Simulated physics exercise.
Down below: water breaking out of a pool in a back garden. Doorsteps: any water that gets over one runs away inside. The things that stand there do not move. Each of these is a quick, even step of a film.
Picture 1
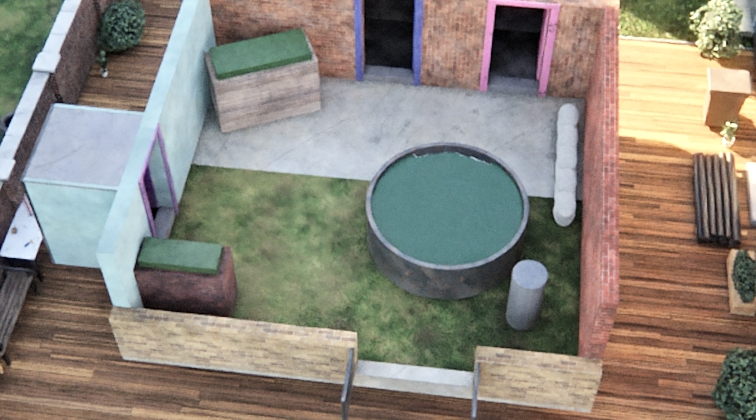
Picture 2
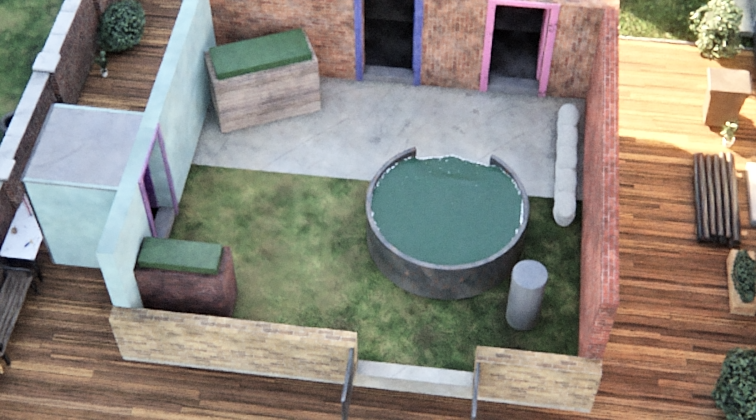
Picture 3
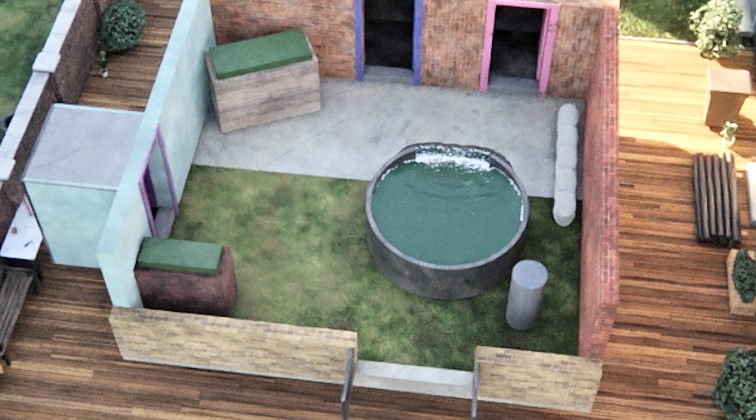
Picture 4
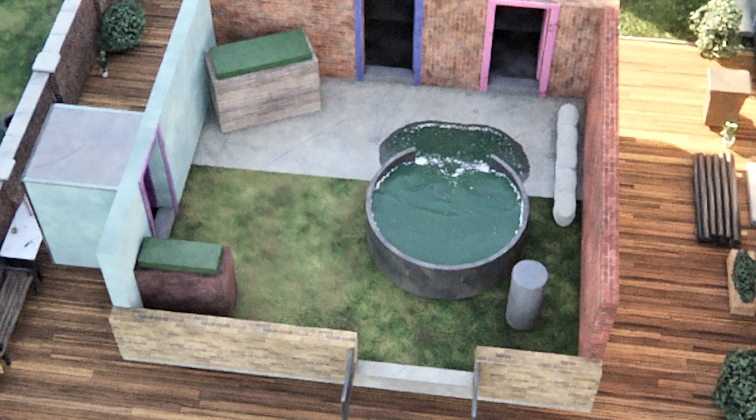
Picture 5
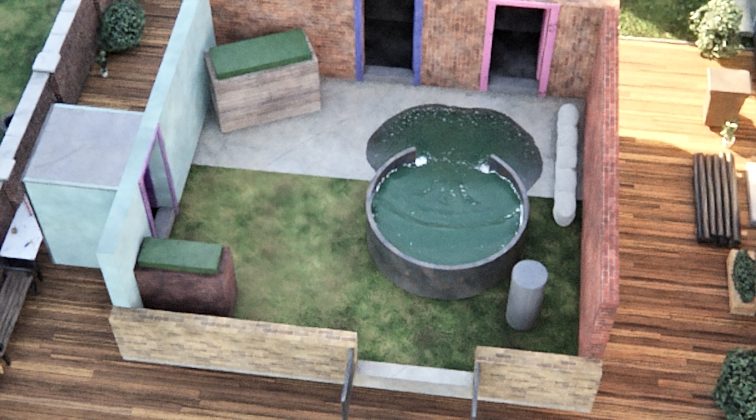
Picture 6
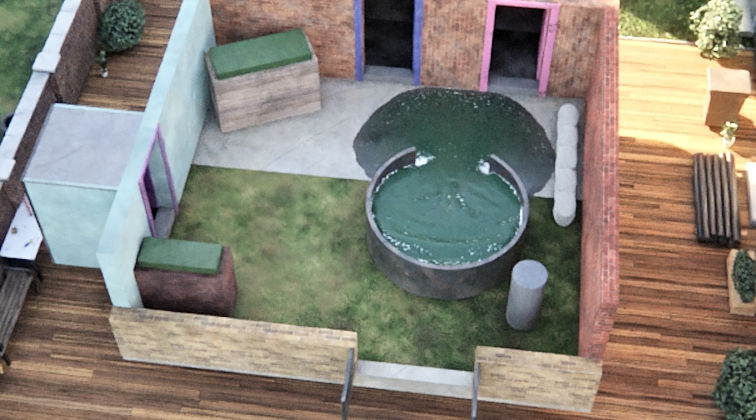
Green water pours through a gap in the round pool's far side and spreads across the paving.
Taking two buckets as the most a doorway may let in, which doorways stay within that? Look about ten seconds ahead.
My prediction: The purple door does not top two buckets; the blue door tops two buckets; the pink door tops two buckets.
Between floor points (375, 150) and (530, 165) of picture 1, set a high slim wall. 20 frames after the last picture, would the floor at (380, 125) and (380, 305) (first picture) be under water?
The first point ends up spared and the second ends up spared.
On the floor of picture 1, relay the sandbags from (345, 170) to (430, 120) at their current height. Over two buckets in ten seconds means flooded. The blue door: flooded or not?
Note - blue one: Below the limit.
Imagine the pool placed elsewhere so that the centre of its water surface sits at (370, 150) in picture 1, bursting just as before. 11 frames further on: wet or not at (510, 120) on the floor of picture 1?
Well, it ends up swamped there.
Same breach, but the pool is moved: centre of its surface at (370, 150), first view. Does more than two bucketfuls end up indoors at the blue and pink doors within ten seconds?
Checked in turn, the blue door goes past the limit; the pink door stays safely beneath.
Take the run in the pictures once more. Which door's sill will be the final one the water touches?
Observed: The purple door.
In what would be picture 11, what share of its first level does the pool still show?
Near 66 in a hundred.
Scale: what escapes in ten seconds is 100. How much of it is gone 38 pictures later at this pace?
Close to 85 per cent.
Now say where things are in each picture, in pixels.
The round pool at (447, 206) is whole and still, in the first picture.
The front is at a hidden place, out from the gap on the round pool's far side, in the second picture.
Water pours out on the round pool's far side and has run to (507, 166), in the third picture.
Water pours out on the round pool's far side and has run to (387, 144), in the fourth picture.
Water pours out on the round pool's far side and has run to (504, 117), in the fifth picture.
Water pours out on the round pool's far side and has run to (505, 100), in the sixth picture.
A moment on, water covers 25 % of the floor; the purple door not reached, the blue door under two buckets in, the pink door over two buckets in.
Next, water covers 30 % of the floor; the purple door not reached, the blue door over two buckets in, the pink door far over two buckets in.
Then, water covers 55 % of the floor; the purple door not reached, the blue door far over two buckets in, the pink door far over two buckets in.
Later, water covers 85 % of the floor; the purple door wet at the sill, nothing in, the blue door far over two buckets in, the pink door far over two buckets in.
In the end, water covers 95 % of the floor; the purple door wet at the sill, nothing in, the blue door far over two buckets in, the pink door far over two buckets in.
